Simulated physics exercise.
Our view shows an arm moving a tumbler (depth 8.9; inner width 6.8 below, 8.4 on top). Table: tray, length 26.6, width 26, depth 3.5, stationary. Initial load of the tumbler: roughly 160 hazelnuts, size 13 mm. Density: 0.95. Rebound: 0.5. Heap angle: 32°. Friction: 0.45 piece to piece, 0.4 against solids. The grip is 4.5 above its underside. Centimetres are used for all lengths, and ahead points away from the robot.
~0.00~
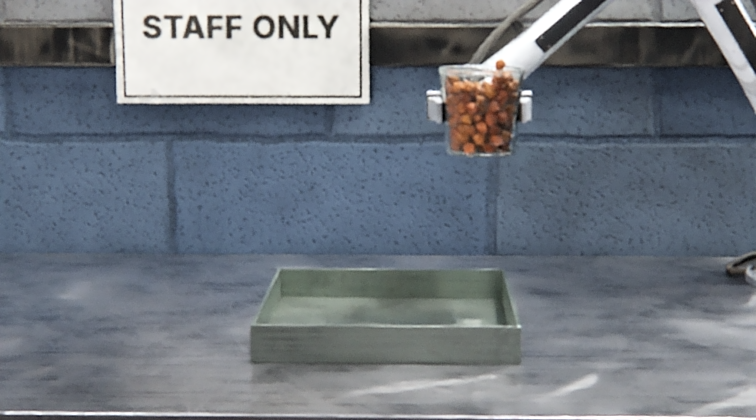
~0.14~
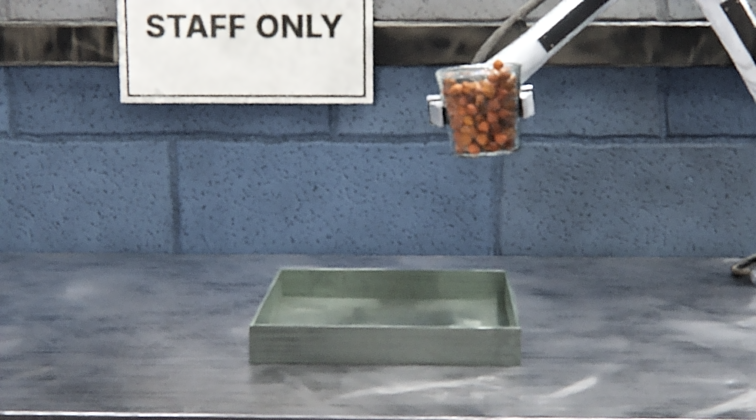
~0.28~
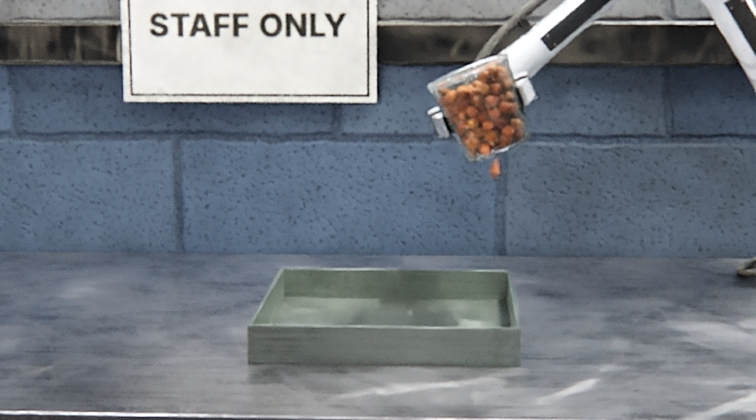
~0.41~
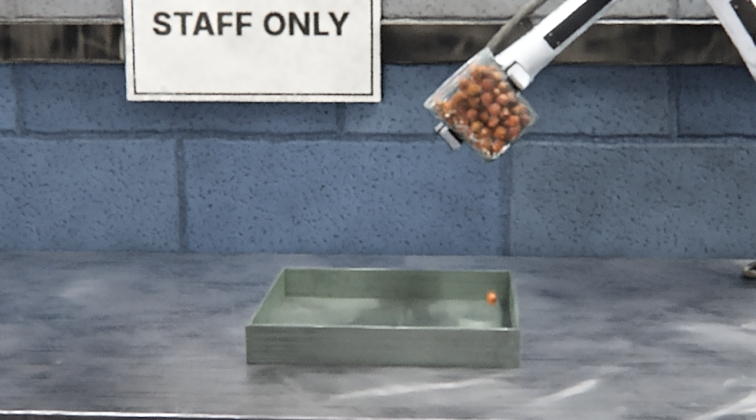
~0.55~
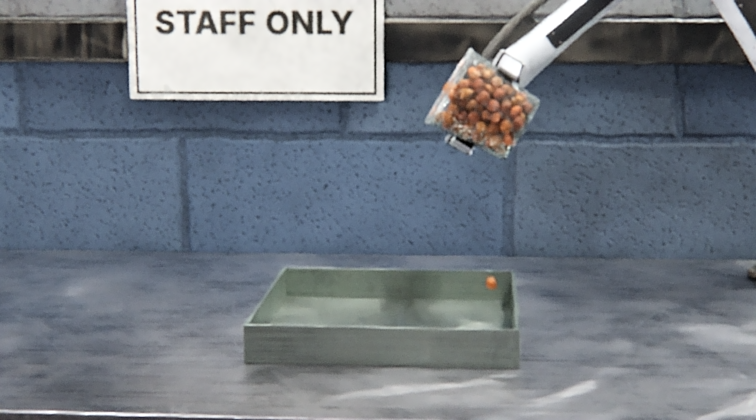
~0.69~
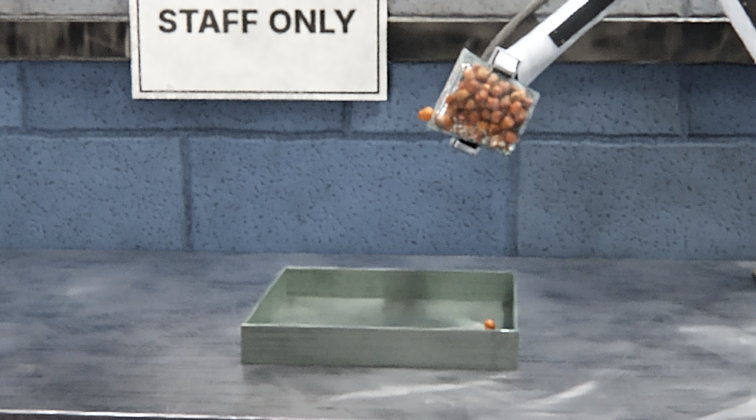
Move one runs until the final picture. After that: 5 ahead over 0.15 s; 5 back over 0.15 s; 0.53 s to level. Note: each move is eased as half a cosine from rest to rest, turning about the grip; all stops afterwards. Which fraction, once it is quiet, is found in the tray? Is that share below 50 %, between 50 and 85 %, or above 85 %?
The share is below 50 %.
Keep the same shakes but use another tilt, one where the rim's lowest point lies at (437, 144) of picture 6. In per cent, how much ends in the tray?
My estimate is some 70 per cent.
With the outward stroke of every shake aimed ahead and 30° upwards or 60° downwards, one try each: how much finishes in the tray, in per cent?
Try one gives about 35 in a hundred, try two about 10 in a hundred.
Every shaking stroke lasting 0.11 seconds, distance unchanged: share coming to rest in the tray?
Roughly 40 percent would.
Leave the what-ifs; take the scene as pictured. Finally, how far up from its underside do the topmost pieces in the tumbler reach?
8.0 cm.
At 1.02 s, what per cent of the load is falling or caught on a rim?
I'd put it near 26 per cent.
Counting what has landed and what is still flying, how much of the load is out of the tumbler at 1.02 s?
30 %.
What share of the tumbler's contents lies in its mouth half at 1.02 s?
Around 50 percent.
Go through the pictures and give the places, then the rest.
The tumbler middle at (481, 112), level; upper third of the load around (482, 89), from x 450 to 515, top at y 65; 155 in the tumbler, in the first picture.
The tumbler middle at (483, 112), tilted 6° forward; upper third of the load around (482, 89), from x 450 to 510, top at y 65; 154 in the tumbler, 1 in flight or on a rim, in the second picture.
The tumbler middle at (484, 111), tilted 22° forward; upper third of the load around (484, 90), from x 445 to 520, top at y 70; 154 in the tumbler, 1 in flight or on a rim, in the third picture.
The tumbler middle at (485, 110), tilted 43° forward; upper third of the load around (483, 91), from x 440 to 525, top at y 70; 154 in the tumbler, 1 in the tray, in the fourth picture.
The tumbler middle at (486, 109), tilted 59° forward; upper third of the load around (481, 91), from x 440 to 525, top at y 70; 154 in the tumbler, 1 in the tray, in the fifth picture.
The tumbler middle at (486, 108), tilted 65° forward; upper third of the load around (482, 92), from x 425 to 525, top at y 70; 154 in the tumbler, 1 in the tray, in the sixth picture.
After 1.02 s, tilted 64° forward, highest piece 25 above the table; 112 in the tumbler, 3 in the tray, 40 in flight or on a rim.
After 1.35 s, tilted 15° forward, highest piece 28 above the table; 109 in the tumbler, 44 in the tray, 2 in flight or on a rim.
After 1.72 s, level, highest piece 27 above the table; 109 in the tumbler, 45 in the tray, 1 on the table or floor.
After 2.77 s, level, highest piece 27 above the table; 109 in the tumbler, 45 in the tray, 1 on the table or floor.
In the end, 109 in the tumbler, 45 in the tray, 1 on the table or floor. That is 29 % in the tray.
